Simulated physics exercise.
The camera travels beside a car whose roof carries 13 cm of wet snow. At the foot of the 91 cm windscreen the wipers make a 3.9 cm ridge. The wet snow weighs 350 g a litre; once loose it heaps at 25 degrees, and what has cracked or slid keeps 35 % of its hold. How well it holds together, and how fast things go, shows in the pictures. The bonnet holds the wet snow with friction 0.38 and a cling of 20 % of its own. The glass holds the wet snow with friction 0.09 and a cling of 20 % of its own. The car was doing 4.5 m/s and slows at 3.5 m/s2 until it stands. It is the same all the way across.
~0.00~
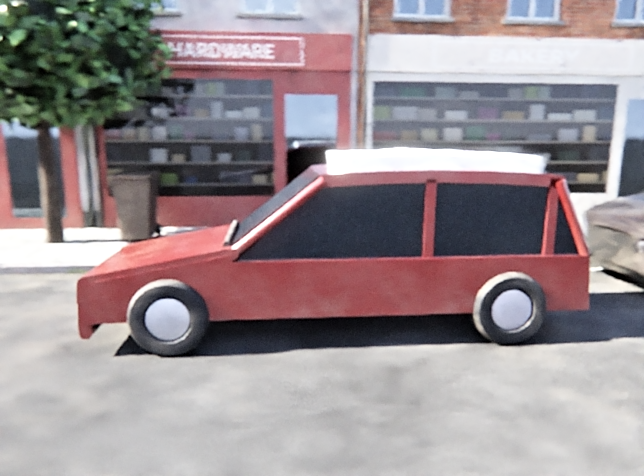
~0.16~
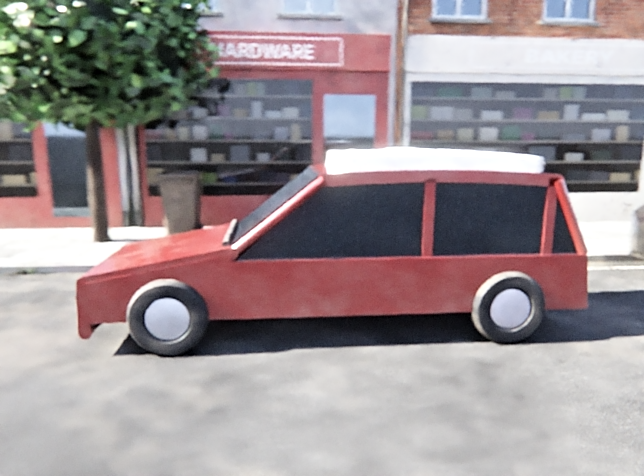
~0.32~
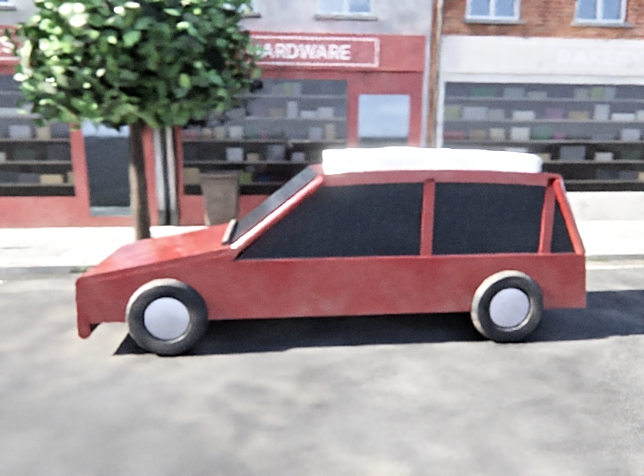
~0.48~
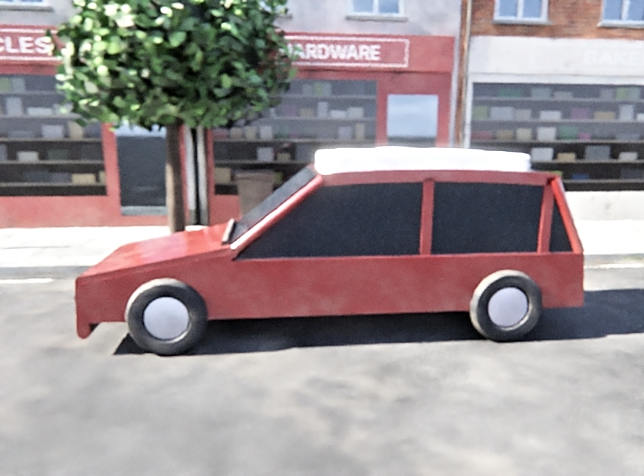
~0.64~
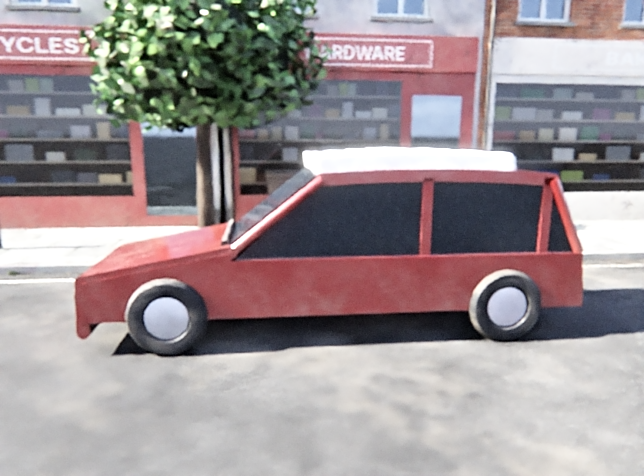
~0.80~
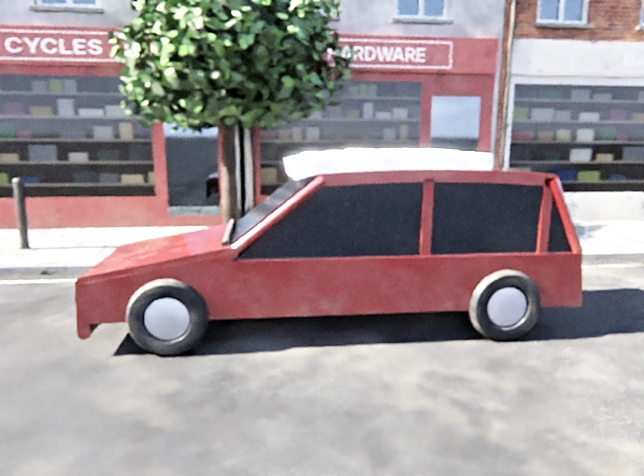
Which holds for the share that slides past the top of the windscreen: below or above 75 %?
It comes out above 75 %.
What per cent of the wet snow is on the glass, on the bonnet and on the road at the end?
Roughly 2 % on the glass, 10 % on the bonnet, 90 % on the road.
By 1.24 s, 34 % of the snow is on the roof, 48 % on the glass, 19 % on the bonnet and none has gone off the nose.
By 1.75 s, none of the snow is on the roof, 2 % on the glass, 87 % on the bonnet and 10 % has gone off the nose.
By 2.27 s, none of the snow is on the roof, 2 % on the glass, 28 % on the bonnet and 70 % has gone off the nose.
By 2.79 s, none of the snow is on the roof, 2 % on the glass, 10 % on the bonnet and 88 % has gone off the nose.
By 2.89 s, at the end, none of the snow is on the roof, 2 % on the glass, 10 % on the bonnet and 88 % has gone off the nose.
